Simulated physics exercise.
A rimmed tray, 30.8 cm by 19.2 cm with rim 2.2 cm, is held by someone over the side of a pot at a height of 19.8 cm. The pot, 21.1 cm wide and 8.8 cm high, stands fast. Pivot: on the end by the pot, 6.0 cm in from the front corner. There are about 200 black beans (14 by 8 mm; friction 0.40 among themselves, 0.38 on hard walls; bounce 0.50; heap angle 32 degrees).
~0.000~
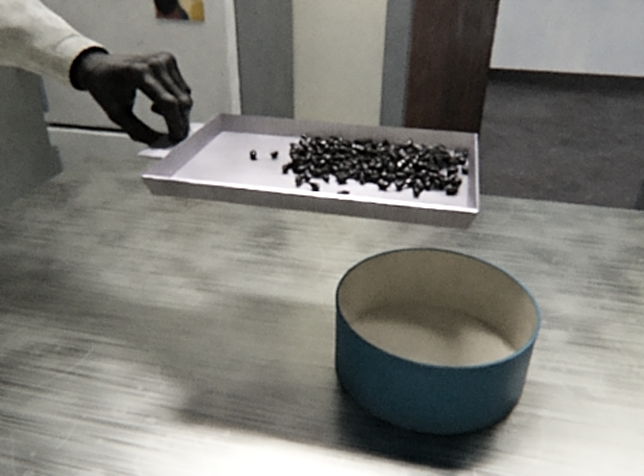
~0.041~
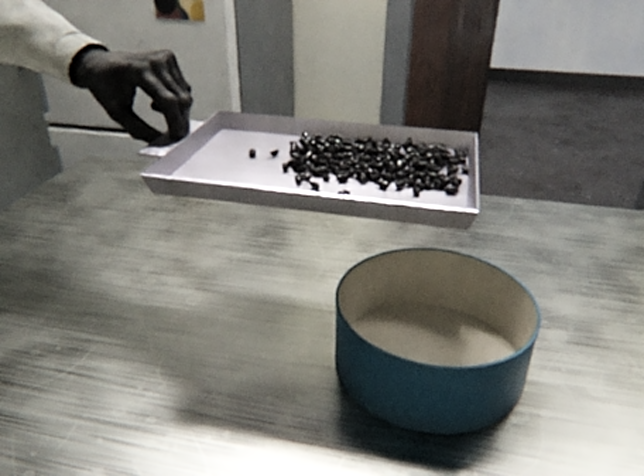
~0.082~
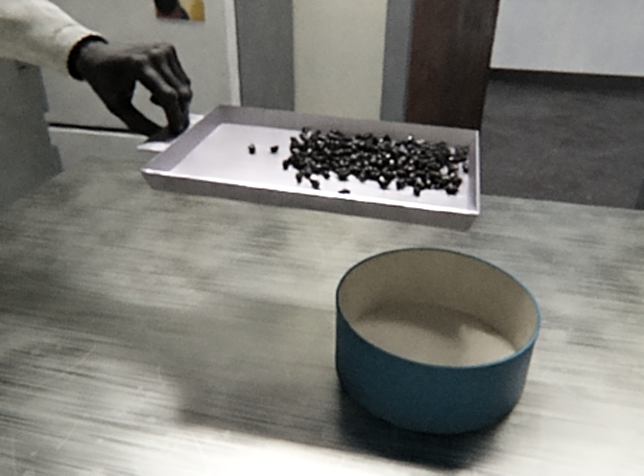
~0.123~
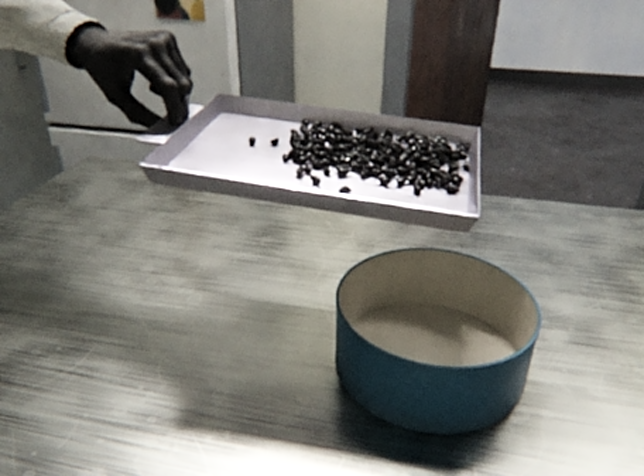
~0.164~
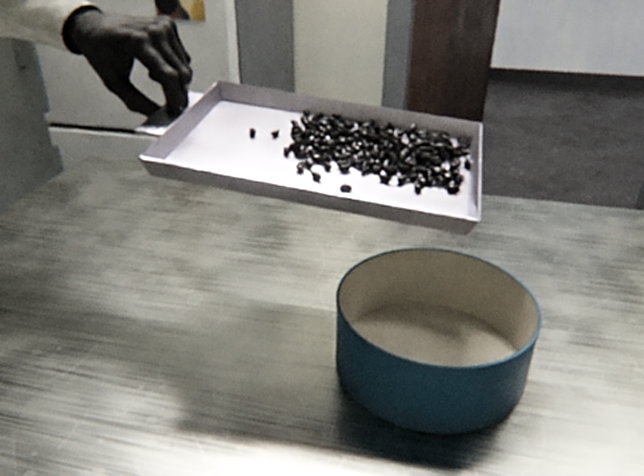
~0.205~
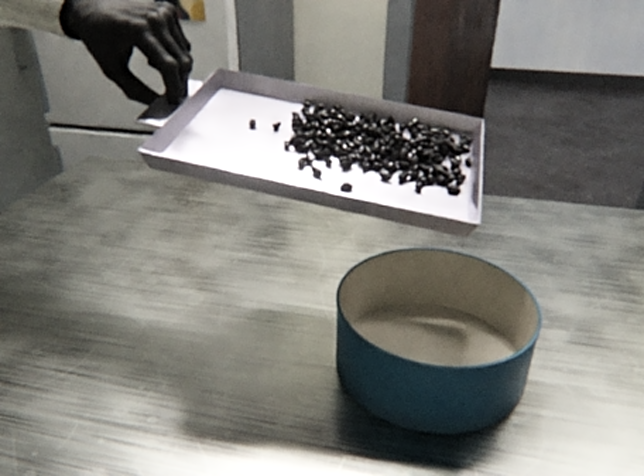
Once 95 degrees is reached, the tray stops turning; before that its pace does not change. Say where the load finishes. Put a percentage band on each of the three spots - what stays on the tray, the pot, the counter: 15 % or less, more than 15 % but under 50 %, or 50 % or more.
Tray: Up to 15 %; pot: 50 % or more; counter: Up to 15 %.
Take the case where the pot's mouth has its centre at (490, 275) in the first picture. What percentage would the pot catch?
Roughly 30 percent would end up there.
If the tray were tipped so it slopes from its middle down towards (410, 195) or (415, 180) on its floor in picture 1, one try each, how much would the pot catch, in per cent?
The share comes to roughly 85 in a hundred, then roughly 50 in a hundred.
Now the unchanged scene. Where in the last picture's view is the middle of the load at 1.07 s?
The load's centre is near (451, 237) at that time.
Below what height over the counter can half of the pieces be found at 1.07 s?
Some 18 cm.
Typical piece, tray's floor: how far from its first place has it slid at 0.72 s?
10 cm.
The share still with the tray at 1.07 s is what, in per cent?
Some 65 per cent of the load.
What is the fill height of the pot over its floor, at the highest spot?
It reaches roughly 2.5 cm.
After 0.72 s, tilt 51 degrees; the tray holds 100 %, the pot 0 %.
After 1.07 s, tilt 78 degrees; the tray holds 65 %, the pot 20 %.
After 1.51 s, tilt 95 degrees; the tray holds 5 %, the pot 95 %.
By 2.2 s all is still; tray 0 %, pot 100 %, counter 5 %.
